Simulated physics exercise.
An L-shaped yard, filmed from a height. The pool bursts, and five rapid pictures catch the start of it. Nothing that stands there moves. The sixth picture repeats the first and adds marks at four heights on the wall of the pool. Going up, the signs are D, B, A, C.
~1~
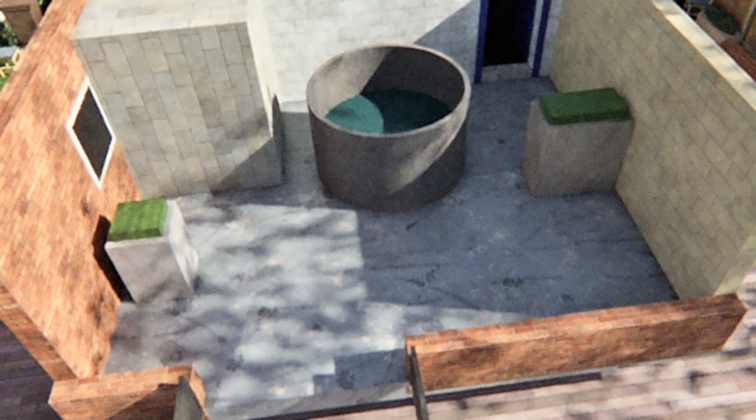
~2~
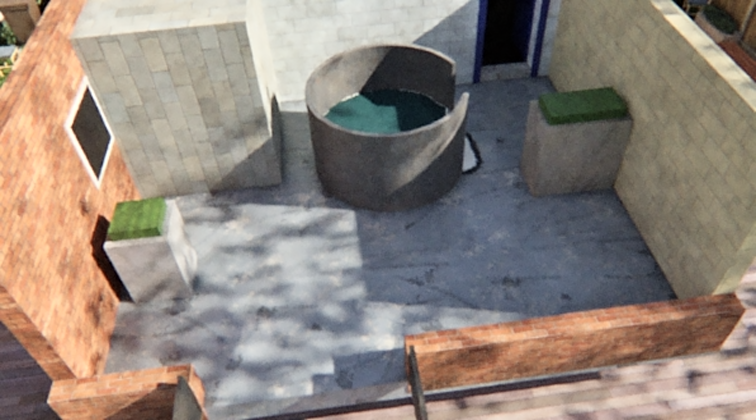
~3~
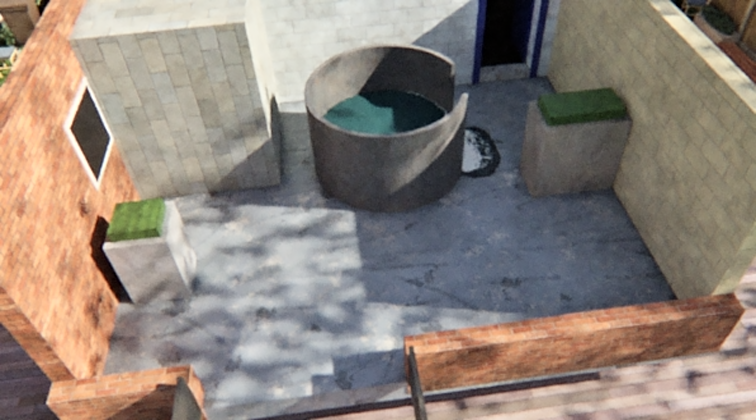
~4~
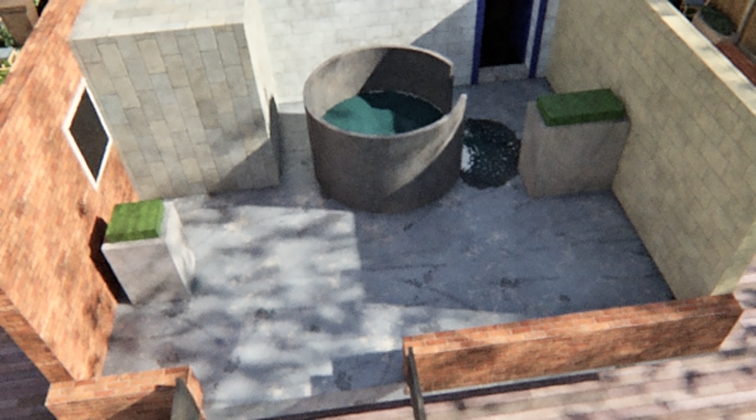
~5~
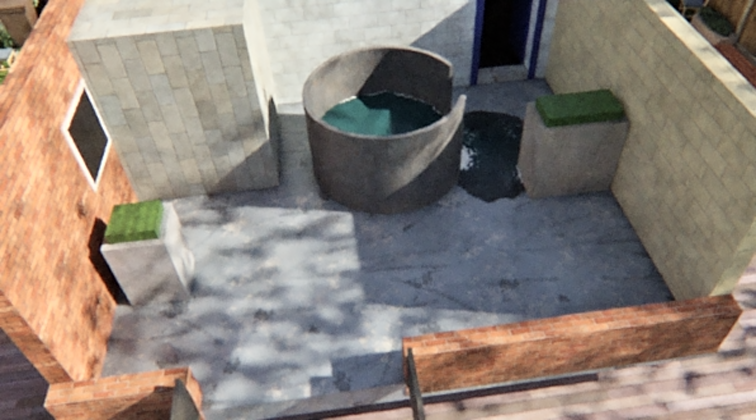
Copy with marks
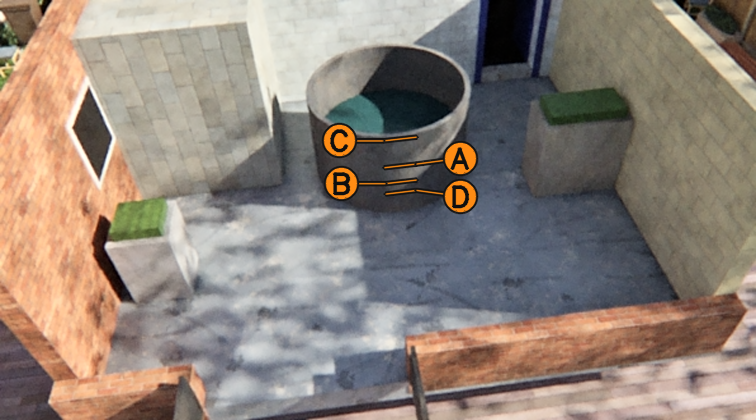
Round grey pool opening on its right side, water pouring out through the gap and spreading across the paved yard.
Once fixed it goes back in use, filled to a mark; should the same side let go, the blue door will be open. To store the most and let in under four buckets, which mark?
D.
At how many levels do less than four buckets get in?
One.
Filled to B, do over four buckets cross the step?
Yes, that goes wrong.
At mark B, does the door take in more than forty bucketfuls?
No, less.
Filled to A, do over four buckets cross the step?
Yes.
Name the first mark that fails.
B.
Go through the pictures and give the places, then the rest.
In the first picture, water in the pool at rest, its middle at (389, 130); foot of the blue doorway at (506, 80); open gate at (299, 347).
In the second picture, front seen at (468, 144), 1 % of the ground wet.
In the third picture, front seen at (481, 132), 2 % of the ground wet.
In the fourth picture, front seen at (515, 168), 5 % of the ground wet.
In the fifth picture, front seen at (486, 114), 8 % of the ground wet.
On the marked copy, A at (400, 165); B at (400, 181); C at (399, 139); D at (401, 192); from the bottom up D, B, A, C.
For mark A, dozens of bucketfuls pour in.
For mark B, about 12 bucketfuls get in.
For mark C, dozens of bucketfuls pour in.
For mark D, a bucket or two gets in.
